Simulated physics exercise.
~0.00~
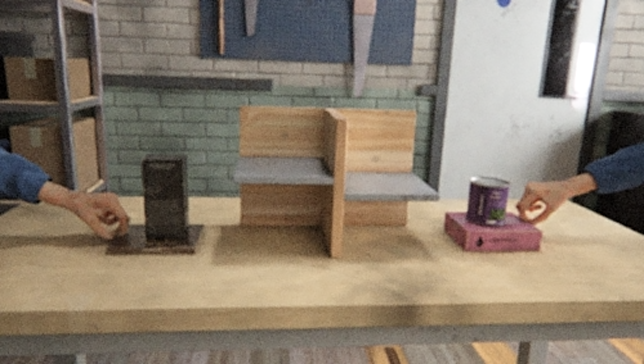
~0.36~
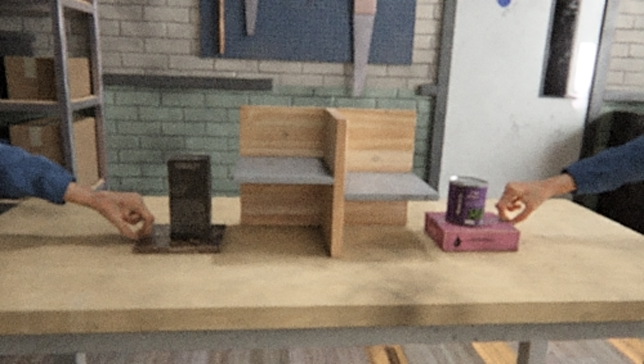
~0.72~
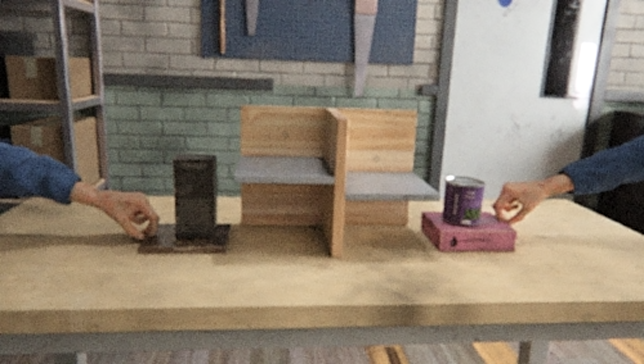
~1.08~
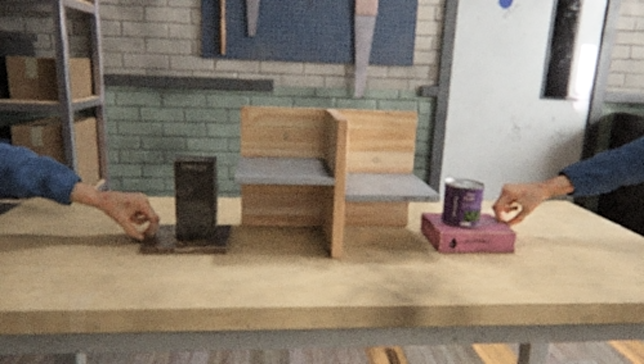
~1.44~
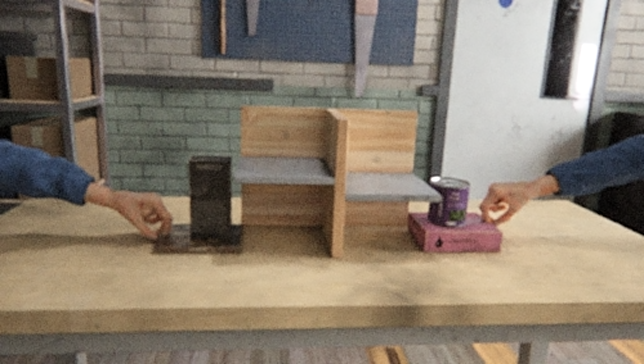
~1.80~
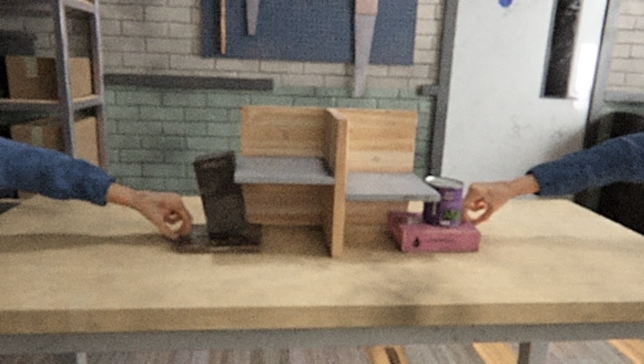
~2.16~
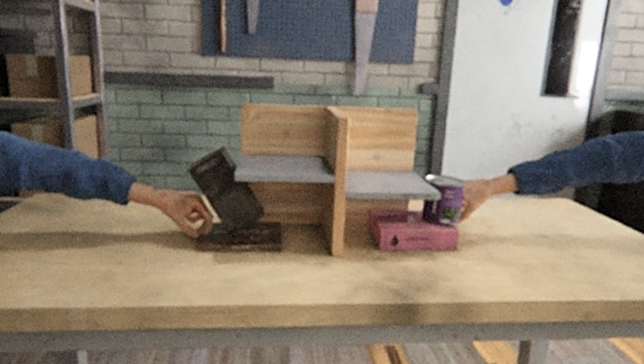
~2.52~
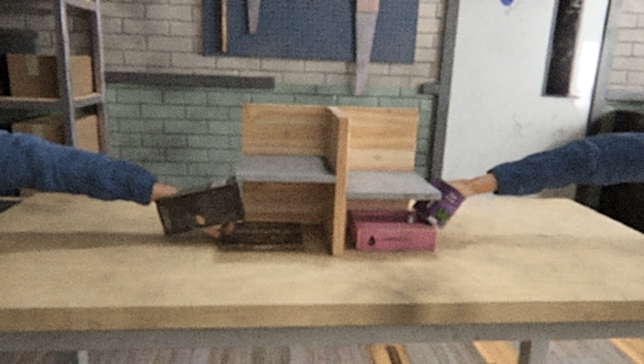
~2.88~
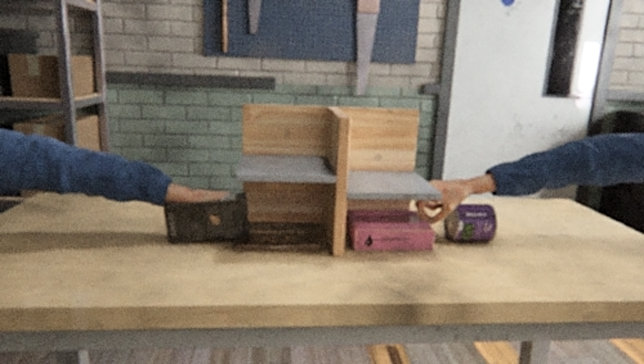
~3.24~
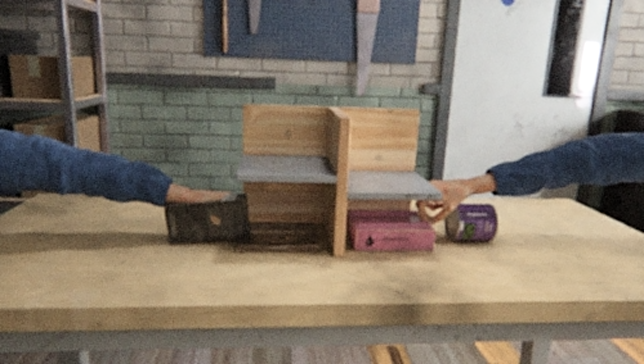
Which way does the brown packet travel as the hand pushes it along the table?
The brown packet slides to the right, going in under the grey shelf.
